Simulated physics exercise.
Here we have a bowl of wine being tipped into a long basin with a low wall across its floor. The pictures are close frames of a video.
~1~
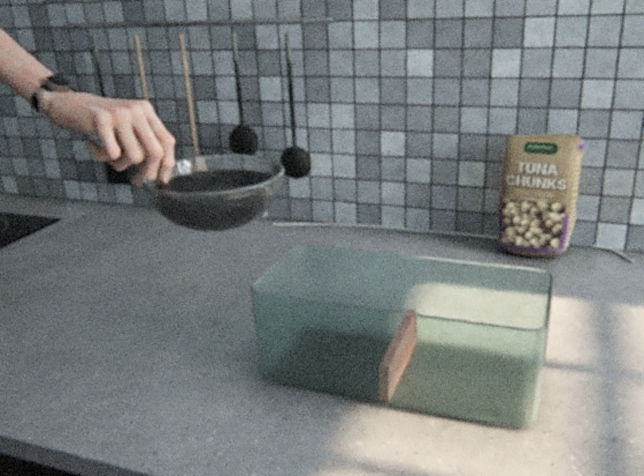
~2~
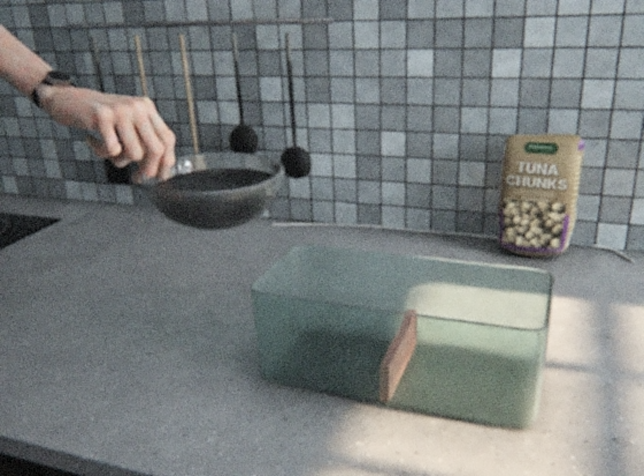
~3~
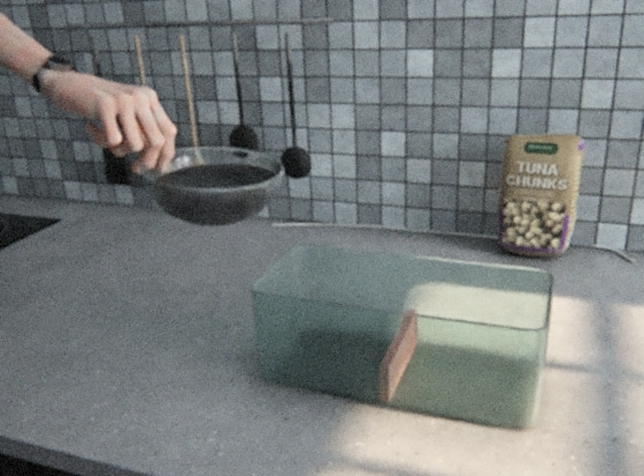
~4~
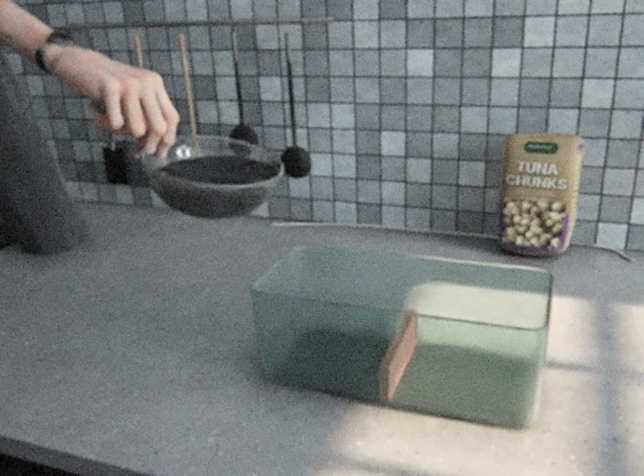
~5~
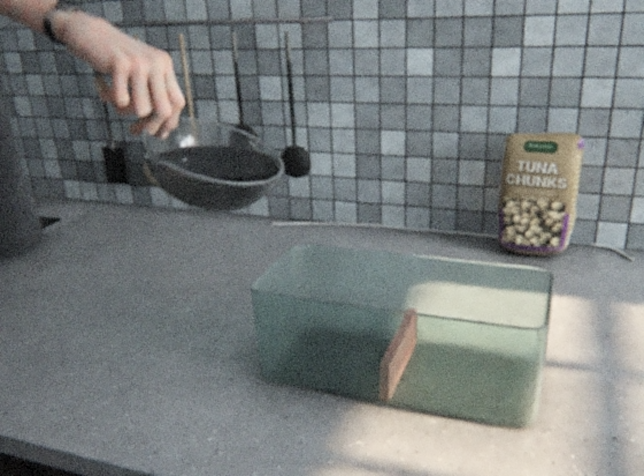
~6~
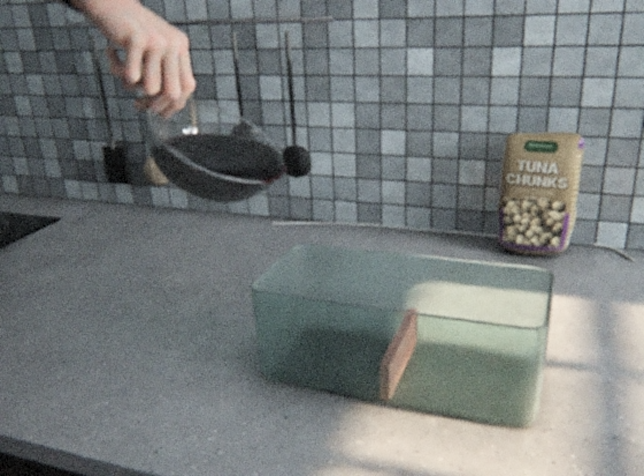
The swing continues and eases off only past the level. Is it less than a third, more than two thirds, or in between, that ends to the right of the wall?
In the end under a third is right of the wall.
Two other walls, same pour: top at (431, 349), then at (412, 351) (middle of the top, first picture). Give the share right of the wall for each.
Roughly 15 per cent, and 20 per cent.
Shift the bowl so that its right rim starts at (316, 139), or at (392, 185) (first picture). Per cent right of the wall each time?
First some 75, then 80 per cent.
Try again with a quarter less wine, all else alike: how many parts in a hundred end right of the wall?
Some 5 per cent.
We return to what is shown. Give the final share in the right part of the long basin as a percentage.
Some 15 per cent.
A moment on, the tilt is 88° and 15 per cent is still to pour, 16 is left of the wall and 0 right of it.
Next, the tilt is 98° and 0 per cent is still to pour, 88 is left of the wall and 8 right of it.
Then the tilt is 98° and 0 per cent is still to pour, 78 is left of the wall and 10 right of it.
Later the tilt is 98° and 0 per cent is still to pour, 76 is left of the wall and 14 right of it.
At rest 75 per cent lies left of the wall, 16 right of it and 10 outside.
